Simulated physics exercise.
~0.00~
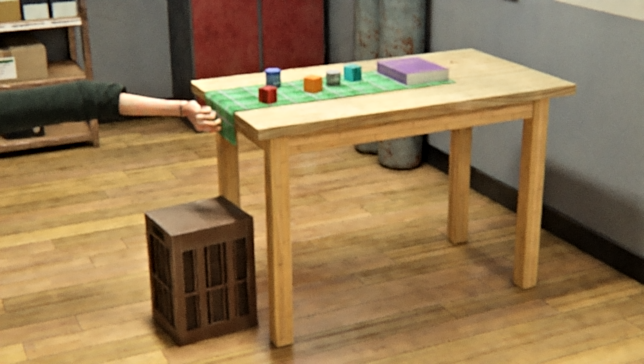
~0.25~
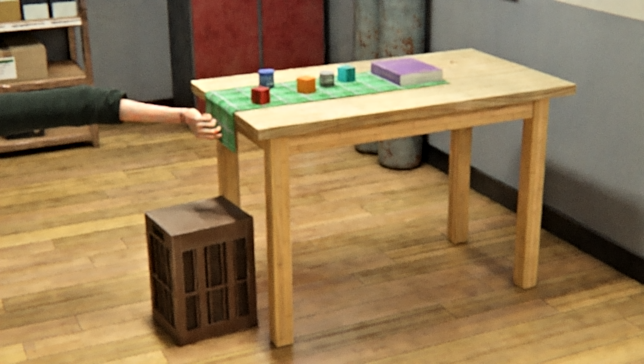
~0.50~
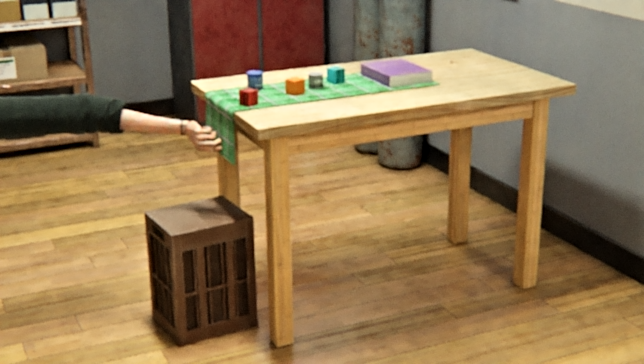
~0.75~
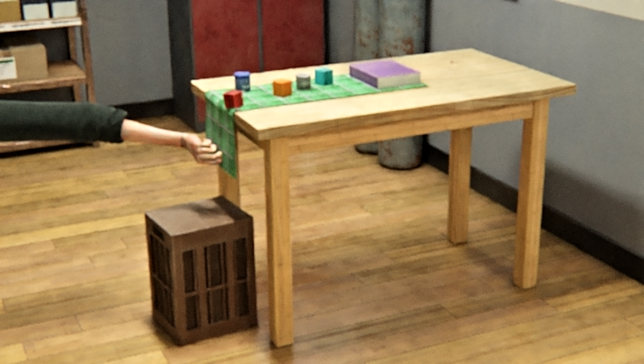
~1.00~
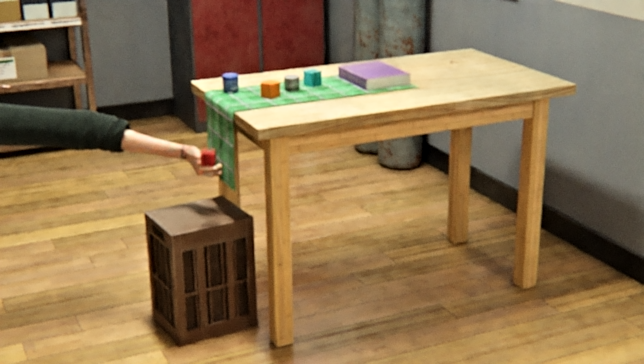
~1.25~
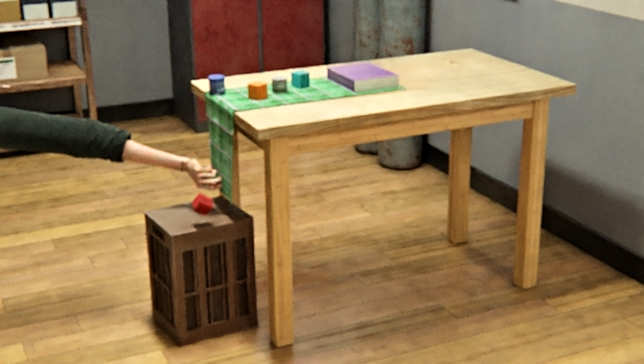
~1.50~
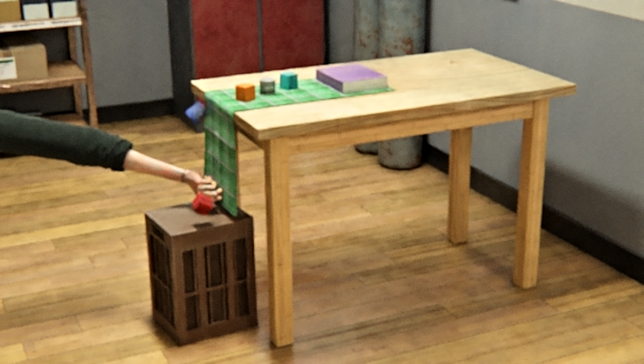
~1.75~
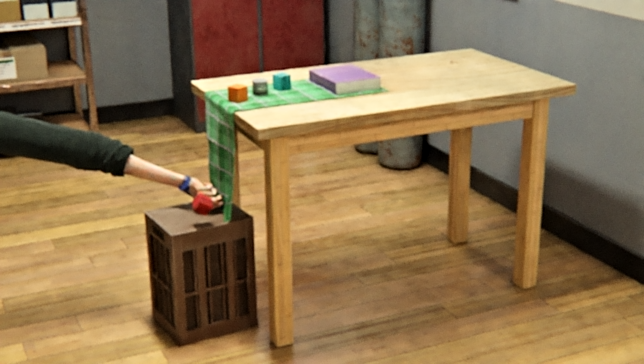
In a room with a wooden floor, seen from a fixed view slightly above, a light wooden table stands with a brown crate below its left end. A green checked cloth on it holds a red cube, a blue pot, an orange cube, a grey pot, a teal block and a purple book. A dark-sleeved arm reaches in from the left and pulls the cloth down over the edge, carrying everything leftward. The red cube drops first and lands on the crate. The blue pot follows, falling near the hand, while the other four things remain on the table.
